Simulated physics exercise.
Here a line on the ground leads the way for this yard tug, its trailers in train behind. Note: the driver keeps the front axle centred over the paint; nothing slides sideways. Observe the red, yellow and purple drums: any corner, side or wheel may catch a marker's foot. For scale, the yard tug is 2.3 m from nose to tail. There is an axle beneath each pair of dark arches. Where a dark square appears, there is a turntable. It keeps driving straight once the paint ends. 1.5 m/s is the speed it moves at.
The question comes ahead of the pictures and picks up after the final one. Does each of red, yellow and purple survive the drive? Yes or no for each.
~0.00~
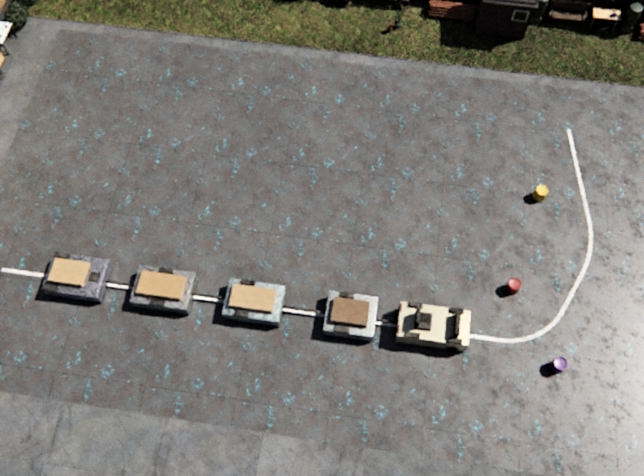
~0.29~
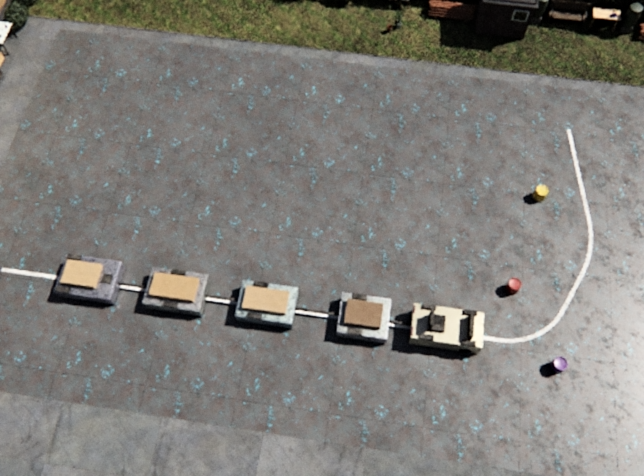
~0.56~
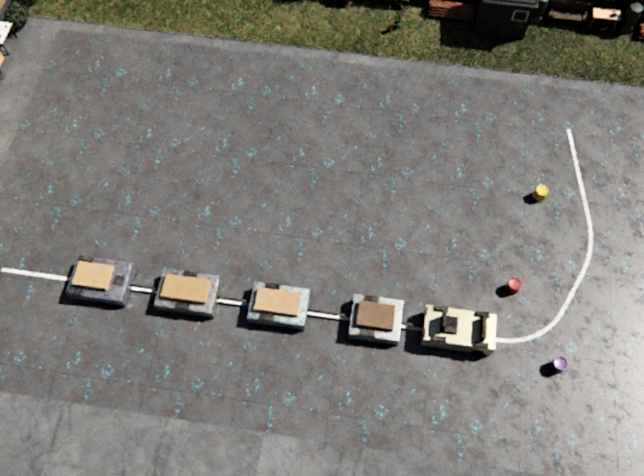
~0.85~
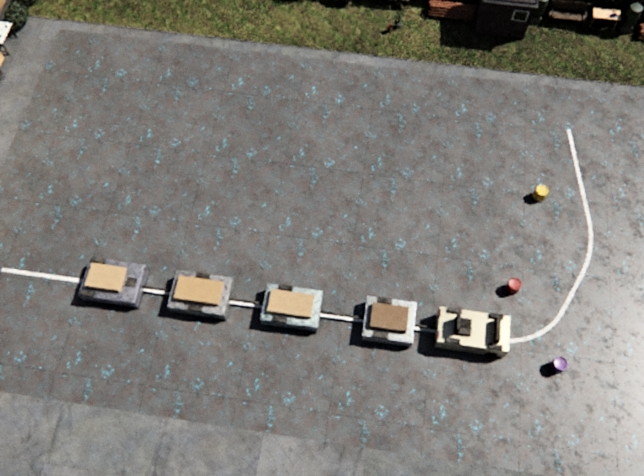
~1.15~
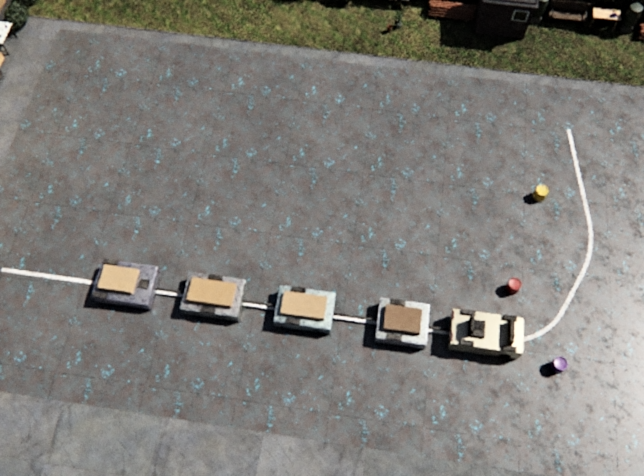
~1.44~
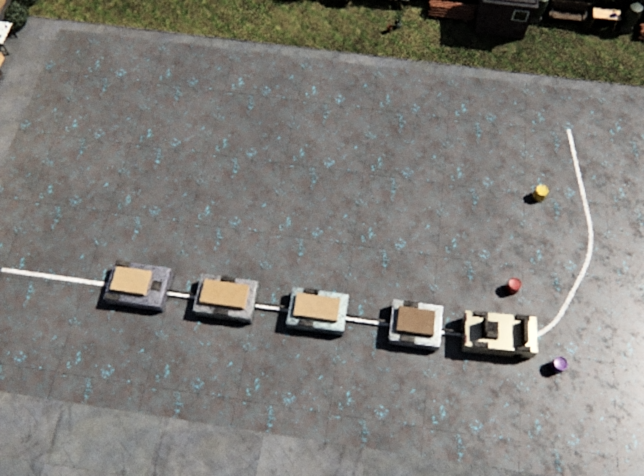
Red: No, yellow: No, purple: Yes.
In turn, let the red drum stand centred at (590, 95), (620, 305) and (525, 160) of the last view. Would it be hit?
The first place gets no contact, the second no contact, the third no contact.
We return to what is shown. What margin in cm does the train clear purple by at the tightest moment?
The figure for purple is 25.
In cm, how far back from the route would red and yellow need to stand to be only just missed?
For red it's 75, and for yellow it's 15.
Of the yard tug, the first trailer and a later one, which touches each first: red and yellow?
For red, a rear trailer; for yellow, a rear trailer.
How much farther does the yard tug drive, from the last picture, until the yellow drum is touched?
Contact happens once about 16.0 m more has been driven.
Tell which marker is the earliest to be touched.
The answer is red.
After 1.9 s, the last axle is at (136, 283) of the last picture, on the line; purple has been passed with 25 cm to spare.
After 6.2 s, the last axle is at (302, 307) of the last picture, 5 cm off the line; the second trailer has hit red.
After 12.2 s, the last axle is at (524, 282) of the last picture, 160 cm off the line; the third trailer has hit yellow.
After 17.7 s, the last axle is at (563, 100) of the last picture, 20 cm off the line; 2 of 3 struck in all.
